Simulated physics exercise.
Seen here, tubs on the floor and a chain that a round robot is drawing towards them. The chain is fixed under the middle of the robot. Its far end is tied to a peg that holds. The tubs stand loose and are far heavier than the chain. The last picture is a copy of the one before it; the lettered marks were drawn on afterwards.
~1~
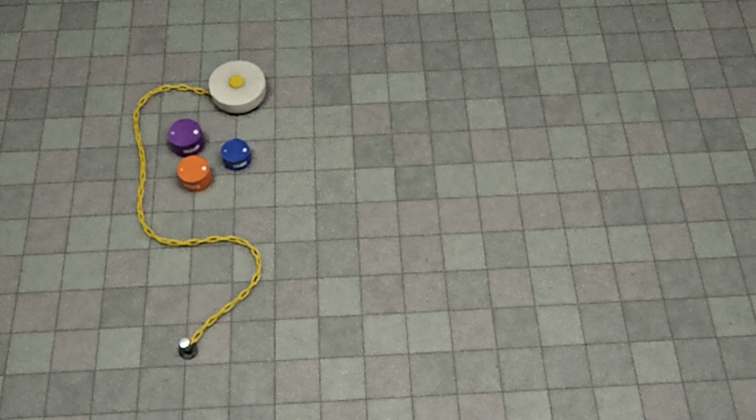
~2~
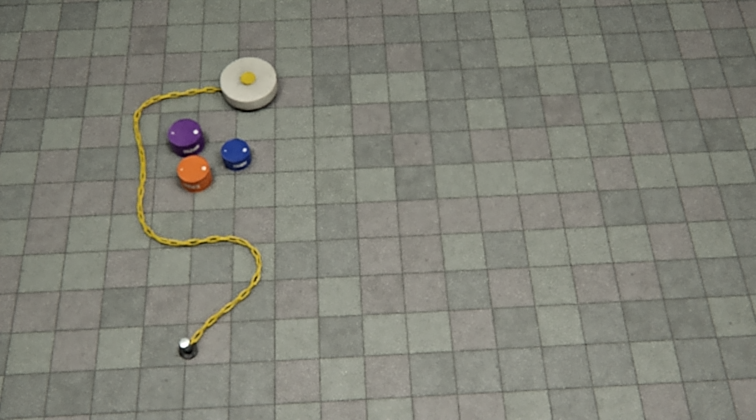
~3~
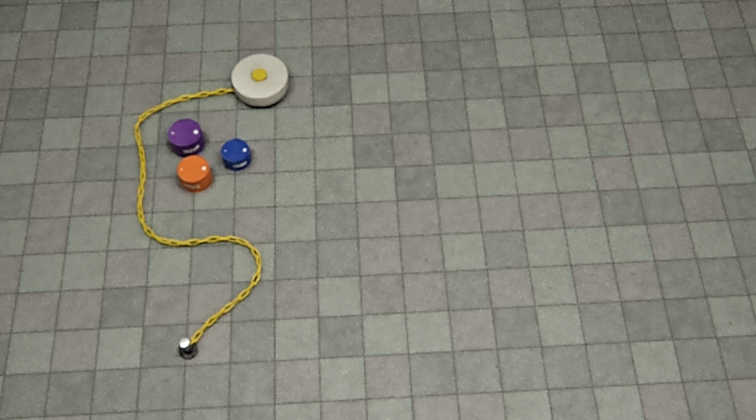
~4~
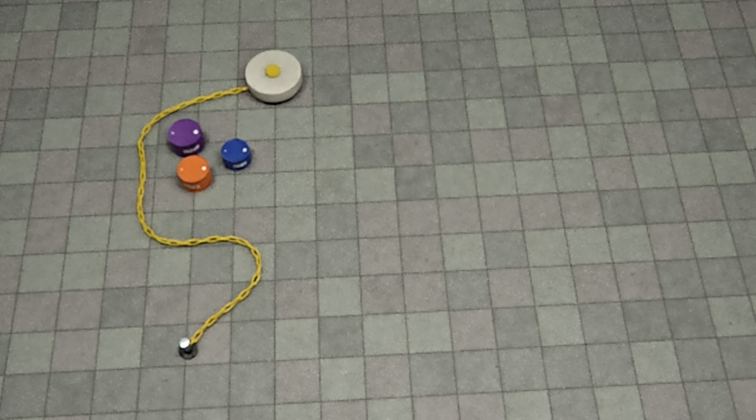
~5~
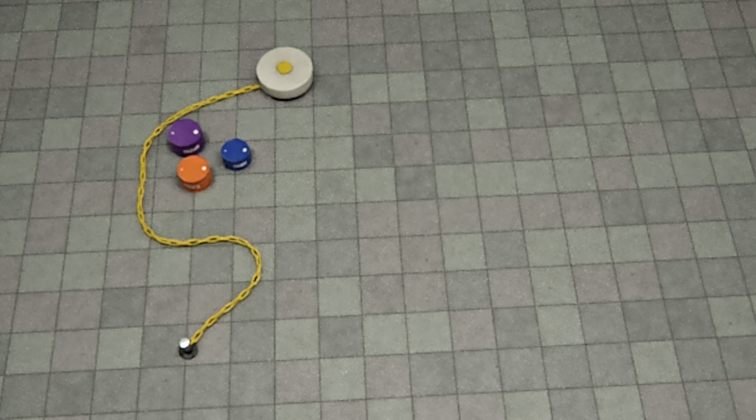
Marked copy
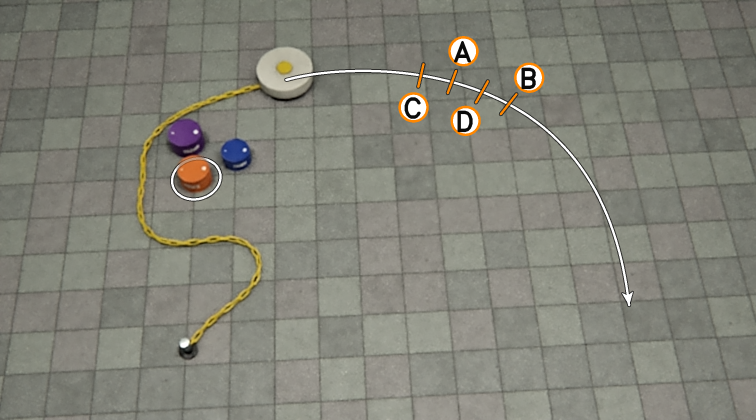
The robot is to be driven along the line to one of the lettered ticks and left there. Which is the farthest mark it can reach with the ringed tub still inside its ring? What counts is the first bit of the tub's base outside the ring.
It should halt at A.
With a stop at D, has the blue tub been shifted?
Yes.
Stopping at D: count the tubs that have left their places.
Three.
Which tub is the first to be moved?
The purple one.
On the copy, A at (452, 82); B at (509, 104); C at (421, 75); D at (482, 92); the ring at (196, 179); the route from (286, 80) via (515, 107) to (629, 305).
On A. First, robot (344, 65); orange tub (195, 174).
Then, robot (403, 67); orange tub (195, 174).
Finally, robot (453, 76); purple tub (209, 149); orange tub (195, 175); the orange tub is still in its ring.
By contrast, B drags the ringed tub to (221, 193); C is safe but short; D drags the ringed tub to (209, 183).
